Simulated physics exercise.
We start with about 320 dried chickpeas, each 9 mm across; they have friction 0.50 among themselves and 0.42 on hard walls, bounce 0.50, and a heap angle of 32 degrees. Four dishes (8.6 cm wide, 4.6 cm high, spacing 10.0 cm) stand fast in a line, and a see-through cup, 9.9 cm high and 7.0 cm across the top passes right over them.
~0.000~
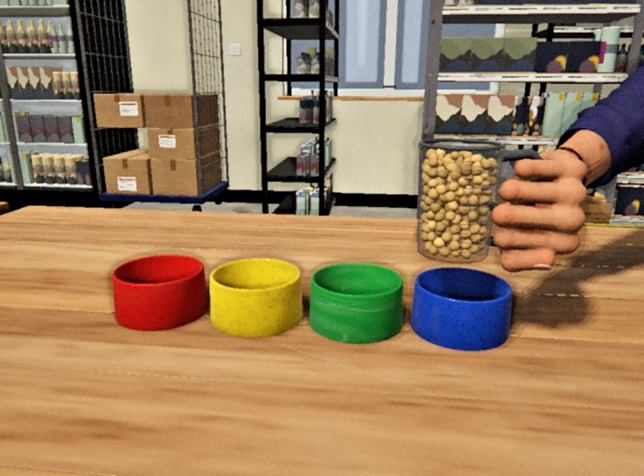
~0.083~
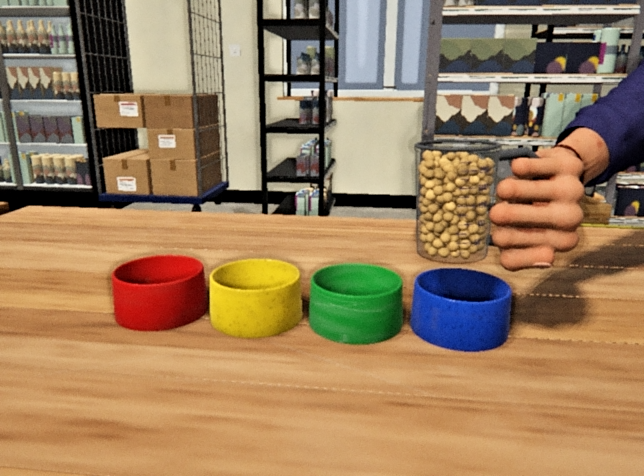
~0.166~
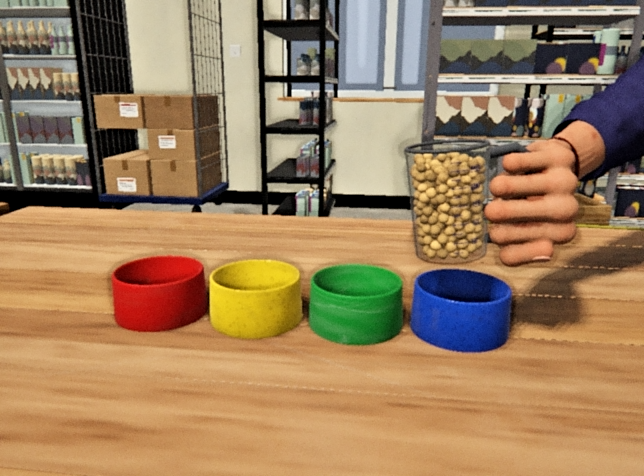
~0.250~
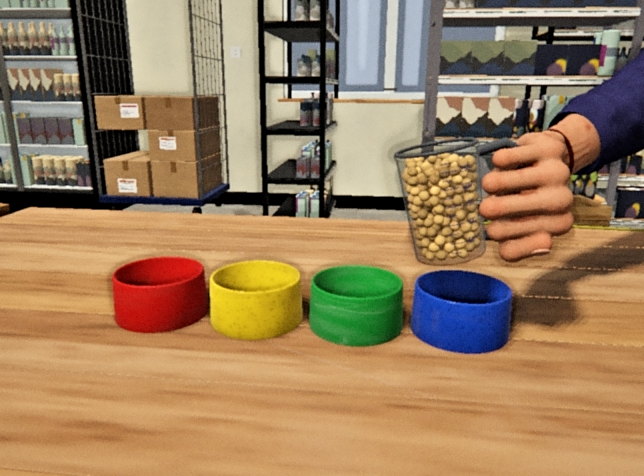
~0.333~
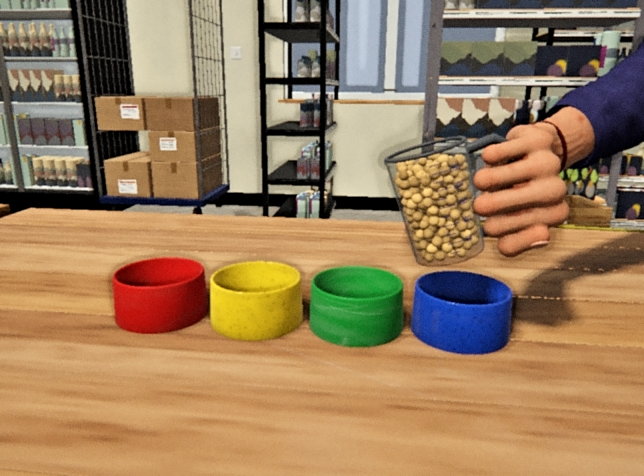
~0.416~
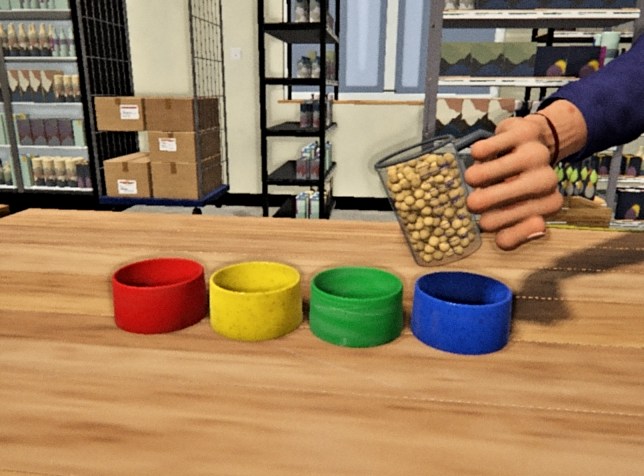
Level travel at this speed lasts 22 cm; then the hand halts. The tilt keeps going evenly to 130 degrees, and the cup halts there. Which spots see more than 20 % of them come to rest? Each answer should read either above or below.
Red - below, blue - below, green - below, yellow - above, counter - below.
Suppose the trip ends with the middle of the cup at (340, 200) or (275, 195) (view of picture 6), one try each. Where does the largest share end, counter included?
Try 1 - yellow; try 2 - yellow.
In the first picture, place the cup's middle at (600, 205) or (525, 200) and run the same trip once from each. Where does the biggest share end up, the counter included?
The biggest share lands on green the first time and on green the second time.
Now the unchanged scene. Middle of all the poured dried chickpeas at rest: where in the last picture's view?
Somewhere around (255, 291) in the final frame.
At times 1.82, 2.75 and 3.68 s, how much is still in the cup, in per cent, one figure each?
First 75, then 0, then 0 per cent.
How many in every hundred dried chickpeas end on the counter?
About 5 percent.
After 1.82 s, tilt 110 degrees; cup holds 75 %, yellow 25 %.
After 2.75 s, tilt 130 degrees; cup holds 0 %, yellow 95 %.
Then, at 3.68 s, tilt 130 degrees; cup holds 0 %, yellow 95 %.
In the end, at 4.0 s, red 0 %, blue 0 %, green 0 %, yellow 95 %, counter 5 %.
